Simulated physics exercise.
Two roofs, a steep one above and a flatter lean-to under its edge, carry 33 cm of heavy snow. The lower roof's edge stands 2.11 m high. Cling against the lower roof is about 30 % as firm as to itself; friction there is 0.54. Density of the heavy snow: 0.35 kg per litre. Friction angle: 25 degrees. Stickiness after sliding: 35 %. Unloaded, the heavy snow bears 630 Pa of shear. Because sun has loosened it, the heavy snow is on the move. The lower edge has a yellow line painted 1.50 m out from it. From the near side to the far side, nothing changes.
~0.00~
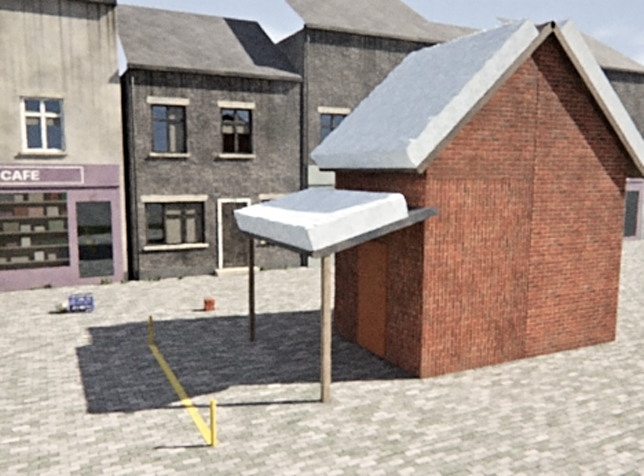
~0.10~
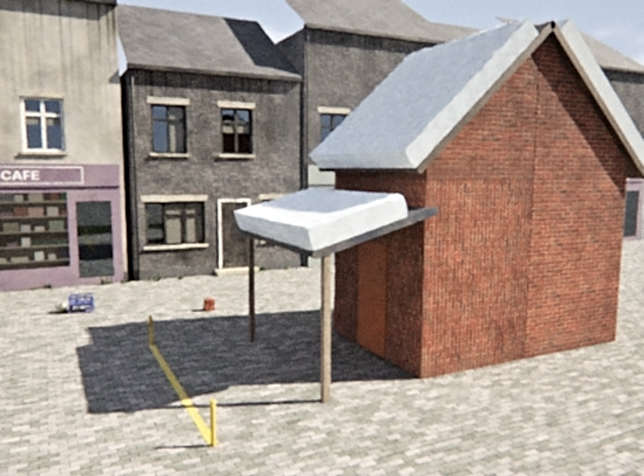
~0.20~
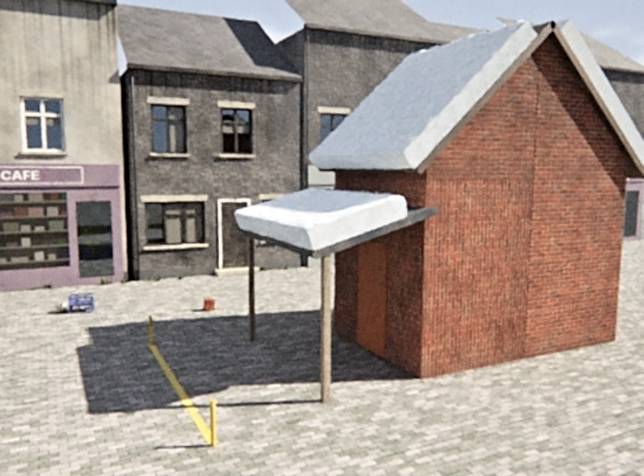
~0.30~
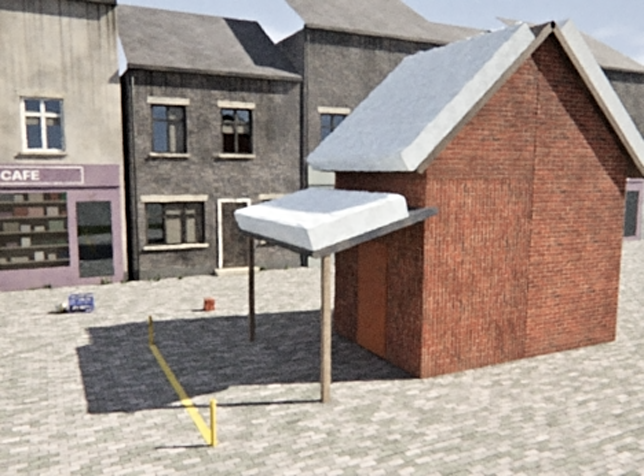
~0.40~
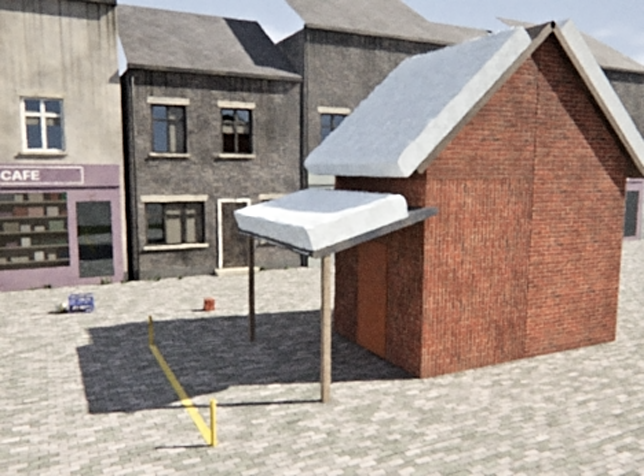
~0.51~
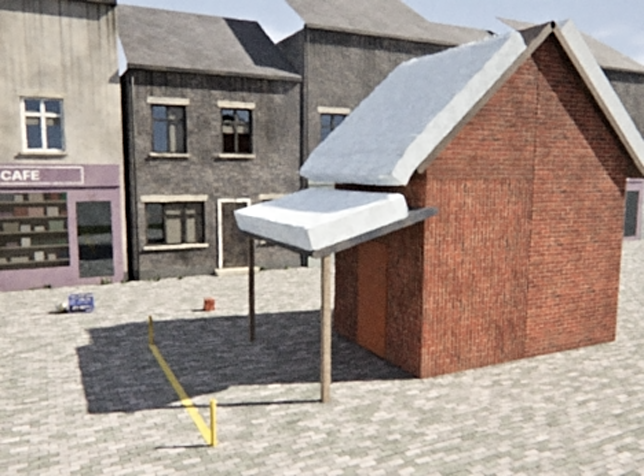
The thick snow on the brick building's steep upper roof slid slowly down to the left, its lower edge poking slightly past the eave, while the snow on the lean-to below stayed still.
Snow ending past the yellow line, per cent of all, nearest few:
8 %.
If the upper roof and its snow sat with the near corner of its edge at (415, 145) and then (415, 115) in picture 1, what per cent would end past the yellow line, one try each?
In turn about 25 %, 40 %.
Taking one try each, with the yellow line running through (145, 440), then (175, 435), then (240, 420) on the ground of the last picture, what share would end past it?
0 %, then 3 %, then 18 %.
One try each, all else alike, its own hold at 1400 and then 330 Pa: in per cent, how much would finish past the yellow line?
Expect about 0 in a hundred, then about 30 in a hundred.
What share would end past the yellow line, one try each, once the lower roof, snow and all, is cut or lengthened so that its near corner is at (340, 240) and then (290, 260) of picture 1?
18 %, 6 %.
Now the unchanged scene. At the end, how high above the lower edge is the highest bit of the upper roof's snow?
About 1.0 m above the lower edge.
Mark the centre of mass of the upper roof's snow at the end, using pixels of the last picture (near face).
Look around (308, 304) on the near face.
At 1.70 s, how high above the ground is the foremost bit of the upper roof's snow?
Measured height: Approx. 2.0 m.
After 1.05 s, none is below the lower edge and 0 % is past the line.
After 1.70 s, none is below the lower edge and 0 % is past the line.
After 2.35 s, 28 % is below the lower edge and 1 % is past the line.
After 3.00 s, 41 % is below the lower edge and 8 % is past the line.
After 4.40 s, 47 % is below the lower edge and 8 % is past the line.
